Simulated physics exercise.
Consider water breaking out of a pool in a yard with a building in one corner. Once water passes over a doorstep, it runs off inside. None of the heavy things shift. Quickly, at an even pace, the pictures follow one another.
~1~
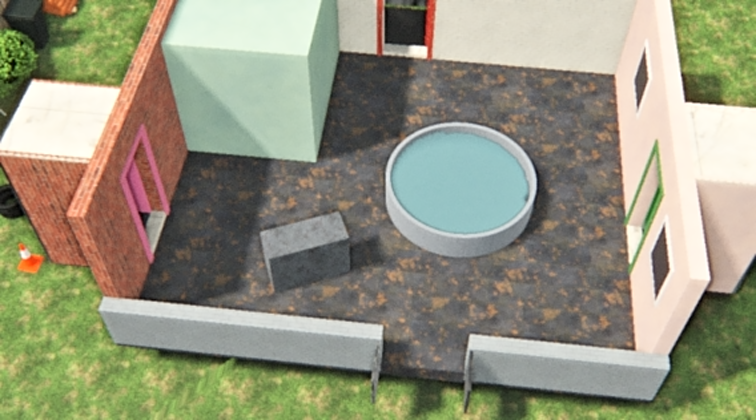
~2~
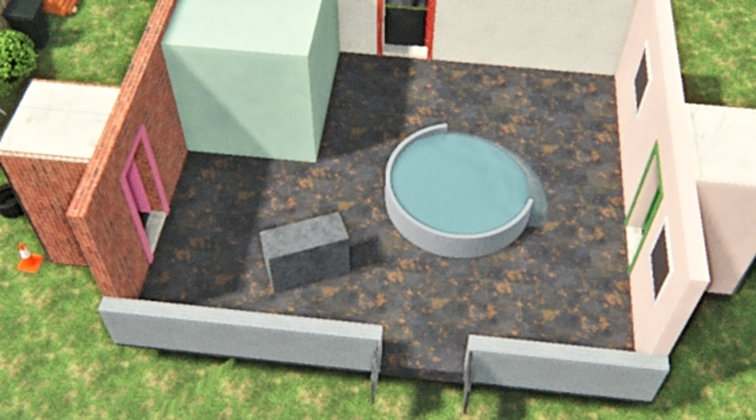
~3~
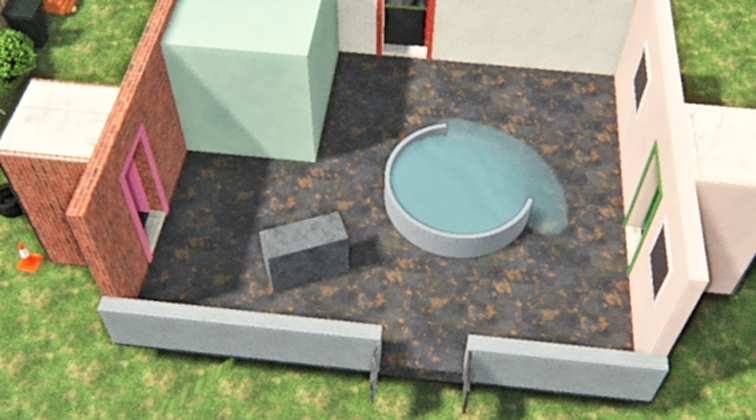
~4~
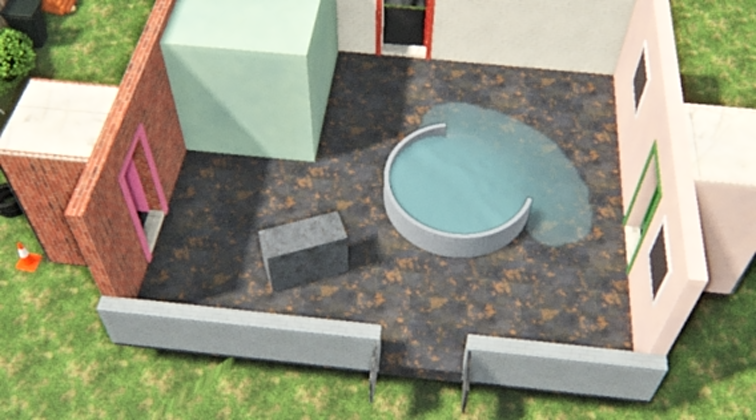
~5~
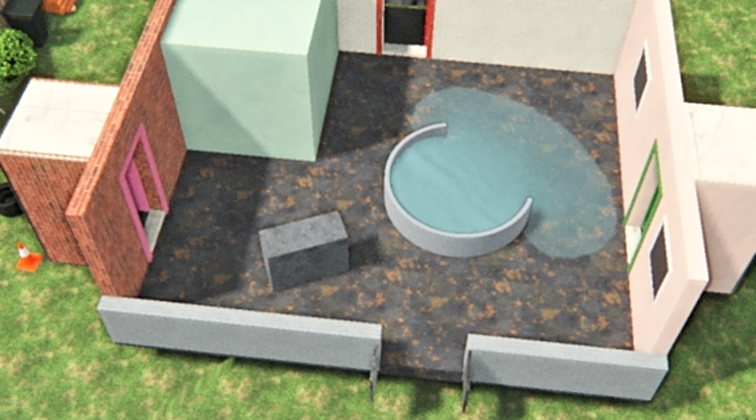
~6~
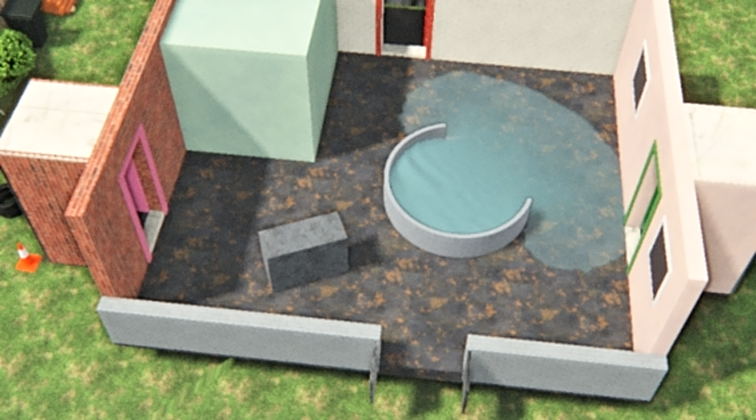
A walled yard with a pale green block in one corner held a round tank of water, until the tank's far right side opened and water spread across the dark floor toward the right wall.
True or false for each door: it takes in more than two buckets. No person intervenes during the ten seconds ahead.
For the green door, true; for the red door, false; for the pink door, false.
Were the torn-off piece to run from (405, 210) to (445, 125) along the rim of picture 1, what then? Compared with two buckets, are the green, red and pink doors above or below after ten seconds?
Here's how it goes: The green door comes in low, the red door overshoots, the pink door overshoots.
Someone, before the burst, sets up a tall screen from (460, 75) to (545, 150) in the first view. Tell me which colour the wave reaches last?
Answer: The pink-painted one.
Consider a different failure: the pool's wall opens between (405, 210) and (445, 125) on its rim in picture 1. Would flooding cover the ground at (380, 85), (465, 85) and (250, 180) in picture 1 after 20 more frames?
Soaked, soaked, soaked.
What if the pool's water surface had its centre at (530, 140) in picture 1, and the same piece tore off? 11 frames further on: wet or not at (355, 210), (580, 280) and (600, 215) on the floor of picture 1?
My reading is missed by the flood first, hit by the flood next and hit by the flood last.
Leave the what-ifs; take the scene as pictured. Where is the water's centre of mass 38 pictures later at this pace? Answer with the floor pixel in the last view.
My reading is close to (491, 162).
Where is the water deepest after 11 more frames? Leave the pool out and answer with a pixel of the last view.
I'd mark about pixel (611, 77).
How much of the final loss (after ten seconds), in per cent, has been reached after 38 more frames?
About 55 per cent.
A moment on, water covers 30 % of the floor; the green door under two buckets in, the red door wet at the sill, nothing in, the pink door not reached.
Next, water covers 30 % of the floor; the green door over two buckets in, the red door wet at the sill, nothing in, the pink door not reached.
Then, water covers 40 % of the floor; the green door over two buckets in, the red door wet at the sill, nothing in, the pink door not reached.
Later, water covers 60 % of the floor; the green door over two buckets in, the red door wet at the sill, nothing in, the pink door not reached.
In the end, water covers 85 % of the floor; the green door over two buckets in, the red door under two buckets in, the pink door wet at the sill, nothing in.
